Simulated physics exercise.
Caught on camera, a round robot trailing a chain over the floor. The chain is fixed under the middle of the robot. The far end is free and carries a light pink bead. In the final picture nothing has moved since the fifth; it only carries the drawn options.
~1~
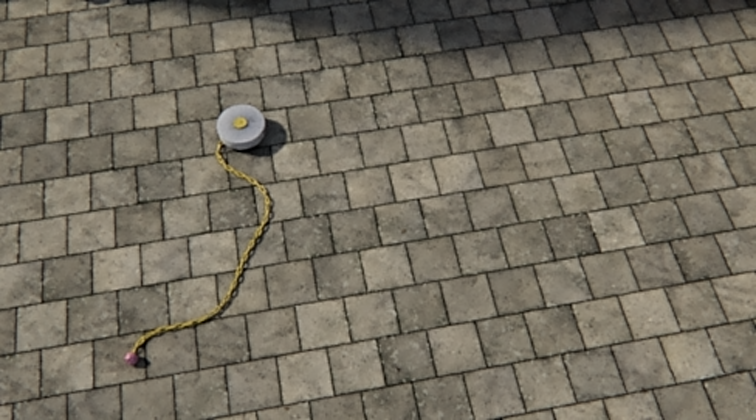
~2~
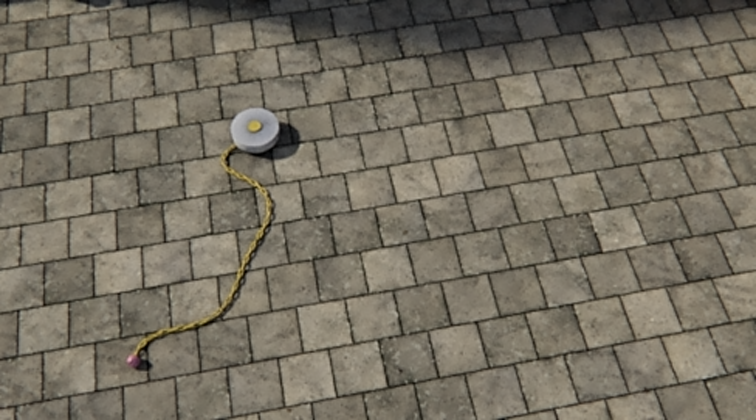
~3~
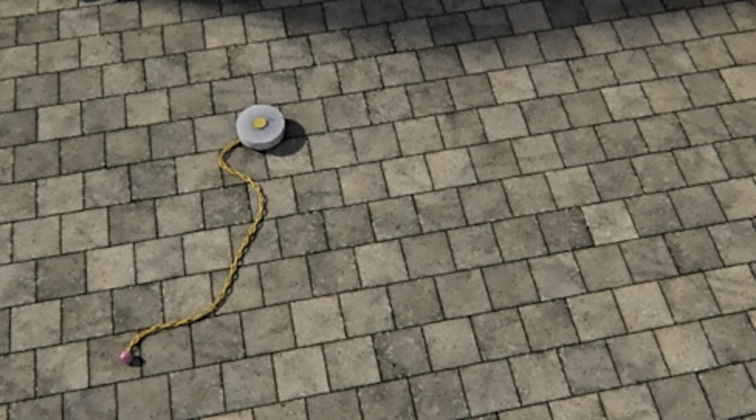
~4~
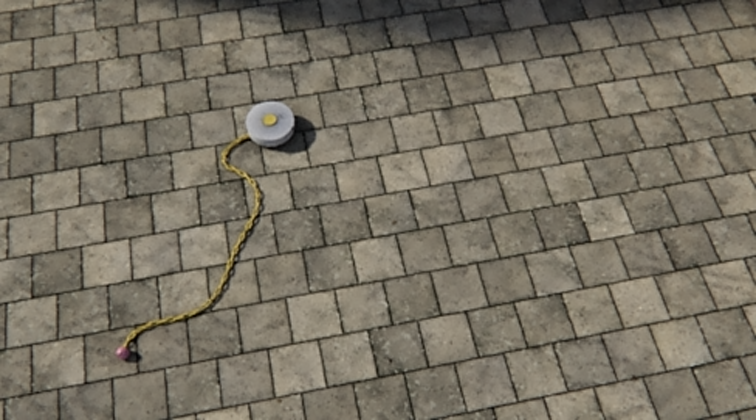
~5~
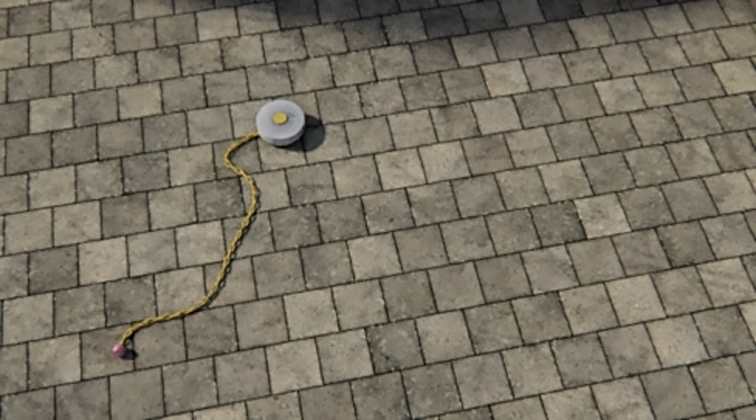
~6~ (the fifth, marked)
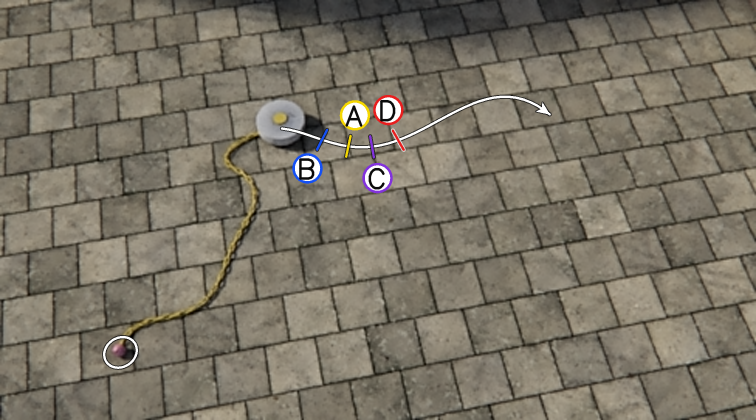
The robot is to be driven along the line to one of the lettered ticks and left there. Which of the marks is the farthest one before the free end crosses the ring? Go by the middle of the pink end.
D is the last safe stop.
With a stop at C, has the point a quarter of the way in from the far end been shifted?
No.
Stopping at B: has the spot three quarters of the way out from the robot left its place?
By then, no.
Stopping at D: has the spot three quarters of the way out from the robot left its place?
By then, yes.
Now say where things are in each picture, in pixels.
In the first frame, robot (242, 128); free end (131, 359).
In the second frame, robot (256, 131); free end (133, 361).
In the third frame, robot (261, 128); free end (126, 357).
In the fourth frame, robot (271, 125); free end (123, 353).
In the fifth frame, robot (281, 124); free end (119, 350).
On the copy, A at (348, 146); B at (322, 140); C at (372, 147); D at (398, 140); the ring at (121, 352); the route from (282, 128) via (422, 130) to (550, 114).
On D. First, robot (322, 135), middle of the chain (239, 236), free end (119, 350).
Then, robot (362, 143), middle of the chain (239, 236), free end (119, 350).
Finally, robot (399, 135), middle of the chain (261, 232), free end (120, 347); the free end is still in its ring.
By contrast, A is safe but short; B is safe but short; C is safe but short.
